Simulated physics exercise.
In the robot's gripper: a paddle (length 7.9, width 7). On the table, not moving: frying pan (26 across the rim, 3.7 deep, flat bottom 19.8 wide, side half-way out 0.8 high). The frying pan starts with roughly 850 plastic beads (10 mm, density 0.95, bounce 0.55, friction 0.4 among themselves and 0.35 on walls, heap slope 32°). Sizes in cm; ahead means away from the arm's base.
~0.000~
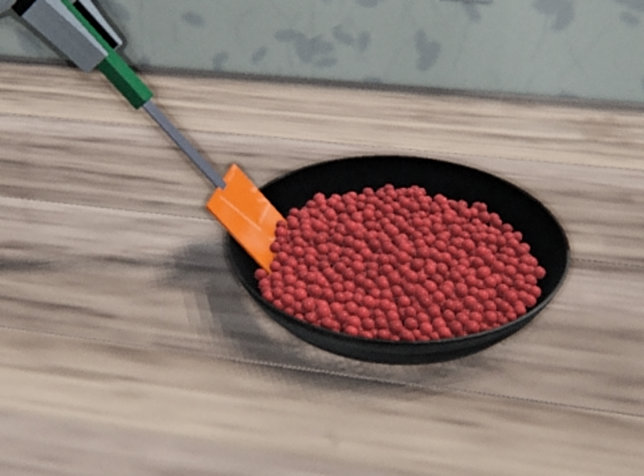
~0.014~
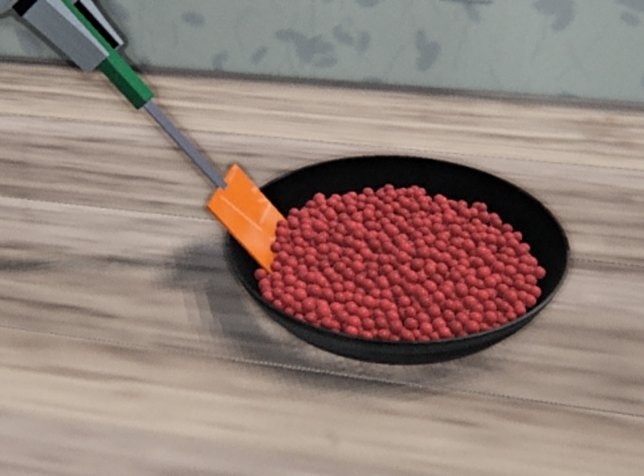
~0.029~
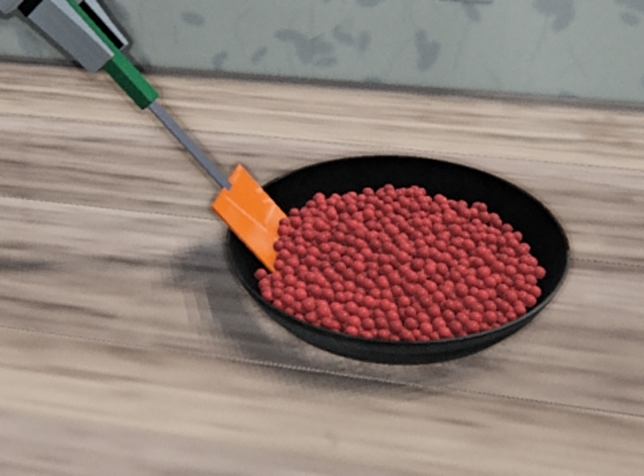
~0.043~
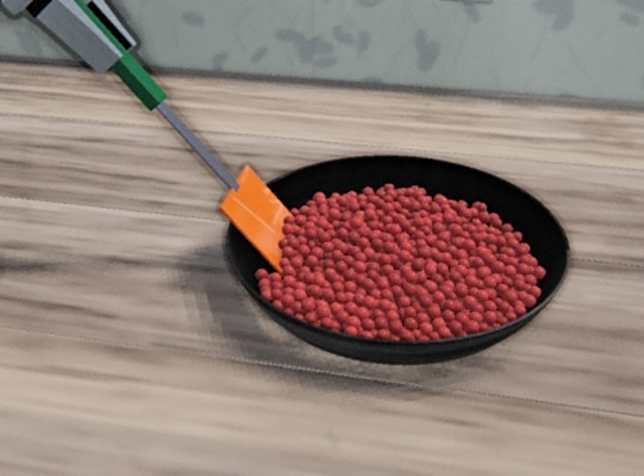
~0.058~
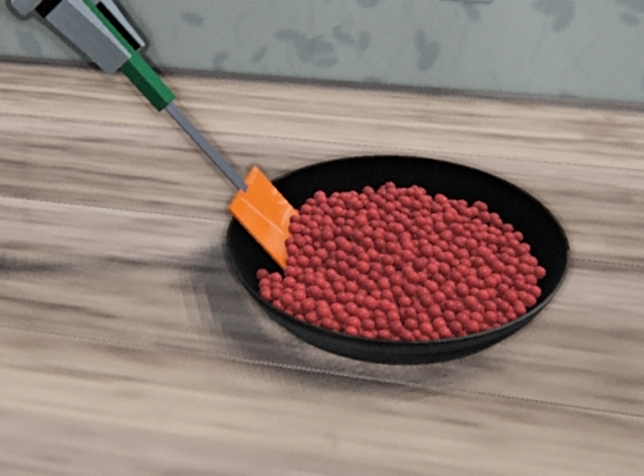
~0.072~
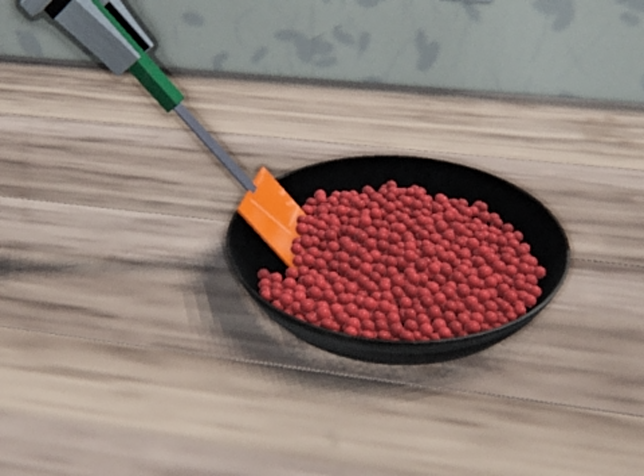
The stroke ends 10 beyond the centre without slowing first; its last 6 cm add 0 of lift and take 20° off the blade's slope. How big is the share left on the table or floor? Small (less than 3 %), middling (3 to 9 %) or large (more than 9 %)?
A middling share, 3 to 9 %, ends on the table or floor.
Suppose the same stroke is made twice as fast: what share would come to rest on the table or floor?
Then about 10 per cent.
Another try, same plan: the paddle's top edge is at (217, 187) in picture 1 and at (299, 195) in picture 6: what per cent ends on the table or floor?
Some 15 per cent.
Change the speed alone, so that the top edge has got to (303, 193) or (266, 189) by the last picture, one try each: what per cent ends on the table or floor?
Some 15 and 5 per cent.
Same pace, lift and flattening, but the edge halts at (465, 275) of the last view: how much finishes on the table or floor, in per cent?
Some 0 per cent.
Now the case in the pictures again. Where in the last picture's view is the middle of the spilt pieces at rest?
Around (600, 287).
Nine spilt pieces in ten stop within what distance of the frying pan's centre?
About 20 cm.
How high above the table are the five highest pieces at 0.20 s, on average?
Roughly 5 cm.
After 0.20 s, sloping 50°, highest piece 5 above the table; 851 in the frying pan.
After 0.33 s, sloping 44°, highest piece 5 above the table; 851 in the frying pan.
After 0.60 s, sloping 30°, highest piece 6 above the table; 812 in the frying pan, 38 on the table or floor, 1 on the blade or in flight.
After 1.65 s, sloping 30°, highest piece 5 above the table; 812 in the frying pan, 39 on the table or floor.
At rest, 812 in the frying pan, 39 on the table or floor. That is 5 % on the table or floor.
